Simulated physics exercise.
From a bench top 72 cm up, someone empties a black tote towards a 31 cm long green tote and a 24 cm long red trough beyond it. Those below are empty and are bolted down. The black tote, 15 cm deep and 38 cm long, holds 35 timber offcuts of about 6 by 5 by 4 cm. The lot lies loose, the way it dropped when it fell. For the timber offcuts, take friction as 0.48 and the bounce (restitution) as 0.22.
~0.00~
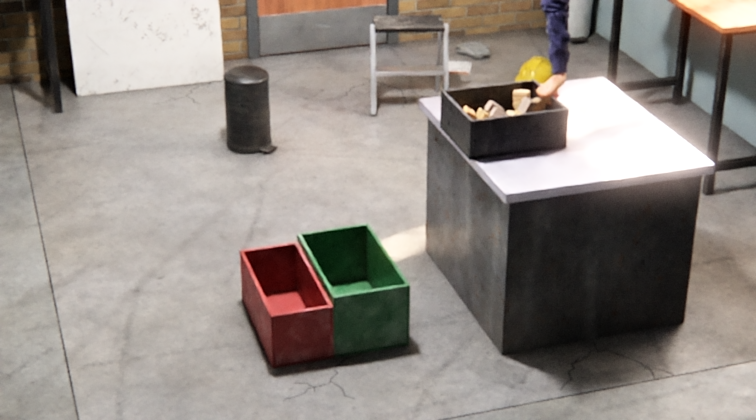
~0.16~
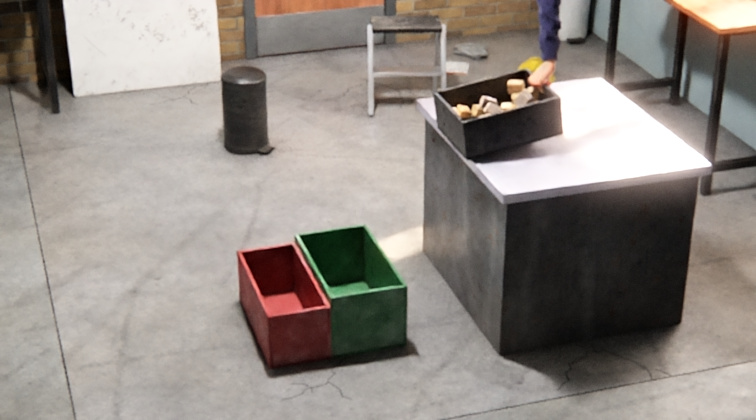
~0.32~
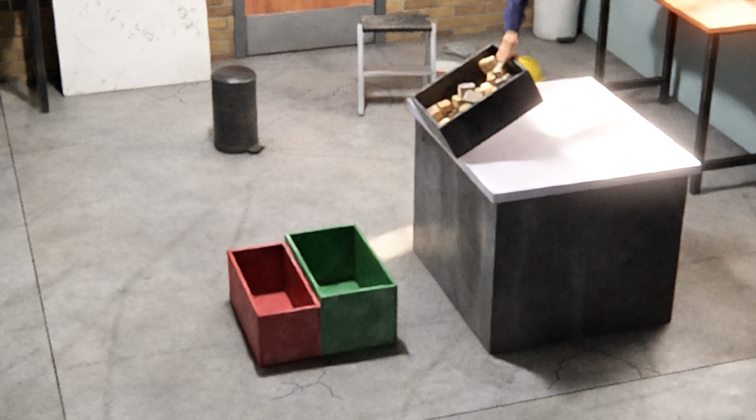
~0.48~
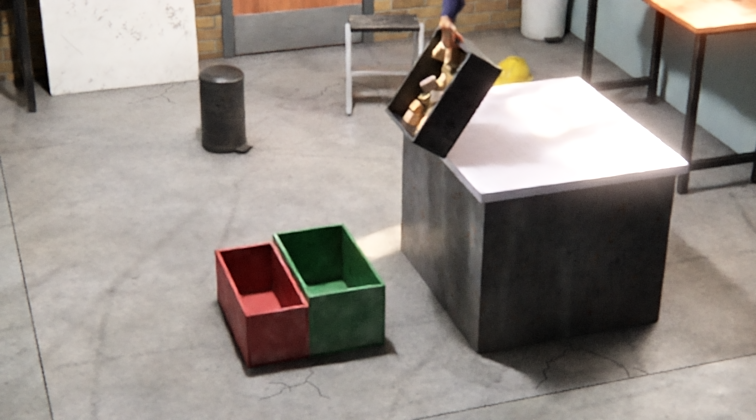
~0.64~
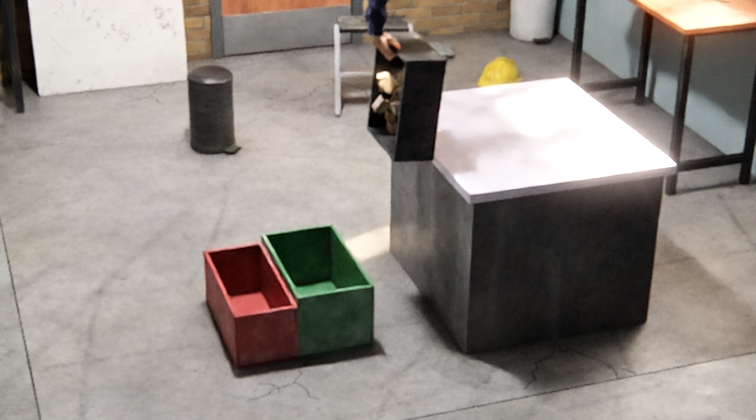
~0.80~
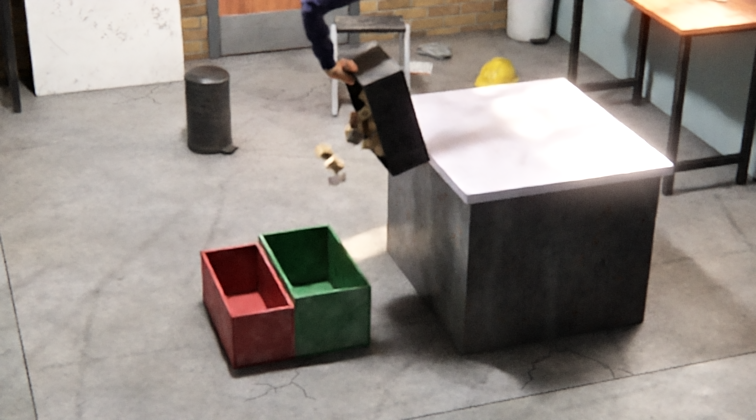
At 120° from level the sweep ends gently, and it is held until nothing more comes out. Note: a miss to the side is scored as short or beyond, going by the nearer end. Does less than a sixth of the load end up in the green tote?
No, over half does.
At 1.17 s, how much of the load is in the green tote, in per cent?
By that time, roughly 65 percent.
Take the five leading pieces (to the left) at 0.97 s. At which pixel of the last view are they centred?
The five leading pieces sit around (290, 268) in the last view.
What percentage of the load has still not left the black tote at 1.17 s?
Around 15 per cent of the load.
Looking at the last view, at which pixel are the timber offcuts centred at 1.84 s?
Roughly at pixel (305, 312).
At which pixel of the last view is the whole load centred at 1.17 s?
Near pixel (312, 301).
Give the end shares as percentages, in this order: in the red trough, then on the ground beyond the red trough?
Roughly 5 and 0 per cent.
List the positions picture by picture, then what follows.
In the first picture (we follow the rim corner now nearest the camera; the camera pans a little), black tote at (474, 120); green tote at (336, 296); tilt 0°; nothing out yet.
Black tote at (465, 122); tilt 8°, in the second picture.
Black tote at (441, 126); tilt 29°, in the third picture.
Black tote at (414, 139); tilt 56°, in the fourth picture.
Black tote at (394, 158); tilt 85°, in the fifth picture.
Black tote at (391, 174); green tote at (297, 297); tilt 108°; 8 out, the lowest offcut at (337, 179), in the sixth picture.
After 0.97 s, tilt 120°; 10 still in the black tote, 3 in the green tote and 22 in the air.
After 1.17 s, tilt 120°; 5 still in the black tote, 22 in the green tote, 2 in the red trough and 6 in the air.
After 1.47 s, tilt 120°; 28 in the green tote, 2 in the red trough, 2 on the ground short of the green tote and 3 in the air.
Outcome (at 1.84 s), 29 in the green tote, 2 in the red trough and 4 on the ground short of the green tote. Asked share, 29 of 35, 83 per cent.
